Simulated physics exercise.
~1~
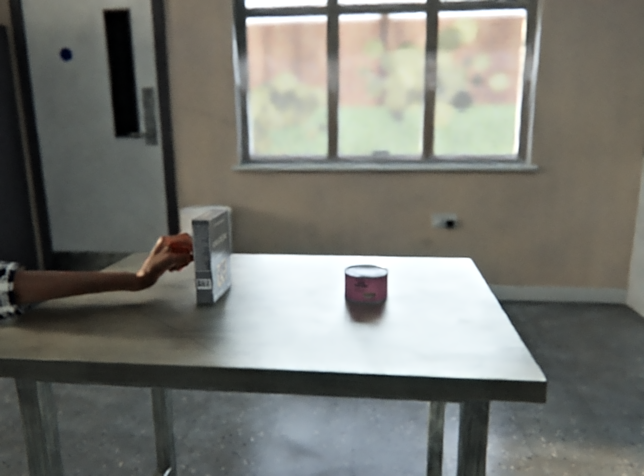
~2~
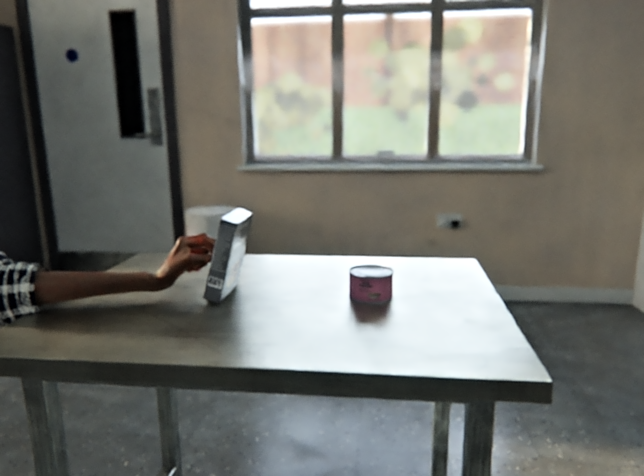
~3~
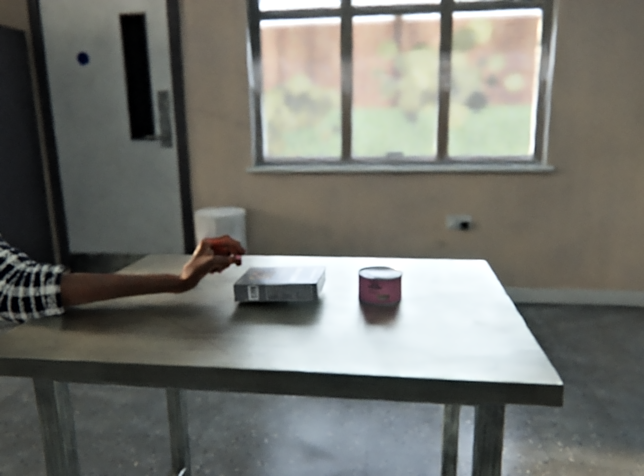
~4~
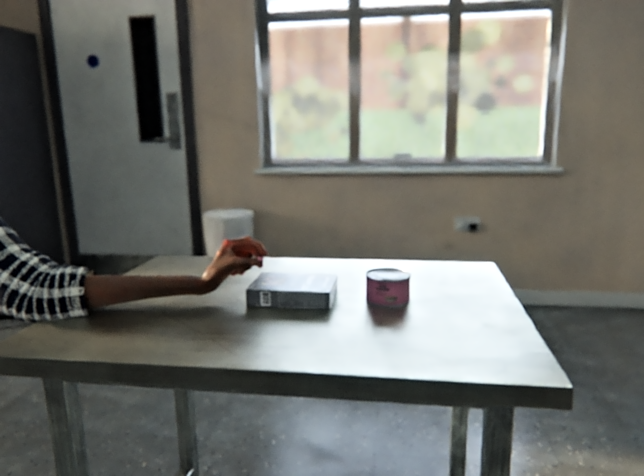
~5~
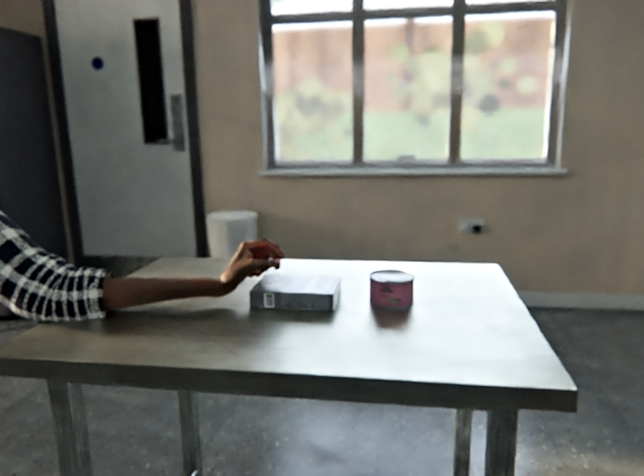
To begin with, a hand in a checked sleeve reaches in from the left and touches an upright grey packet on a bare table, with a small pink tub standing to its right. The hand pushes the packet to the right, and it leans over. The packet then topples and lands flat on its side, just short of the tub. The hand stays raised beside it, edging a little further right as the view pans slightly left. At the end, the packet lies still on the table and the tub remains standing in its place.
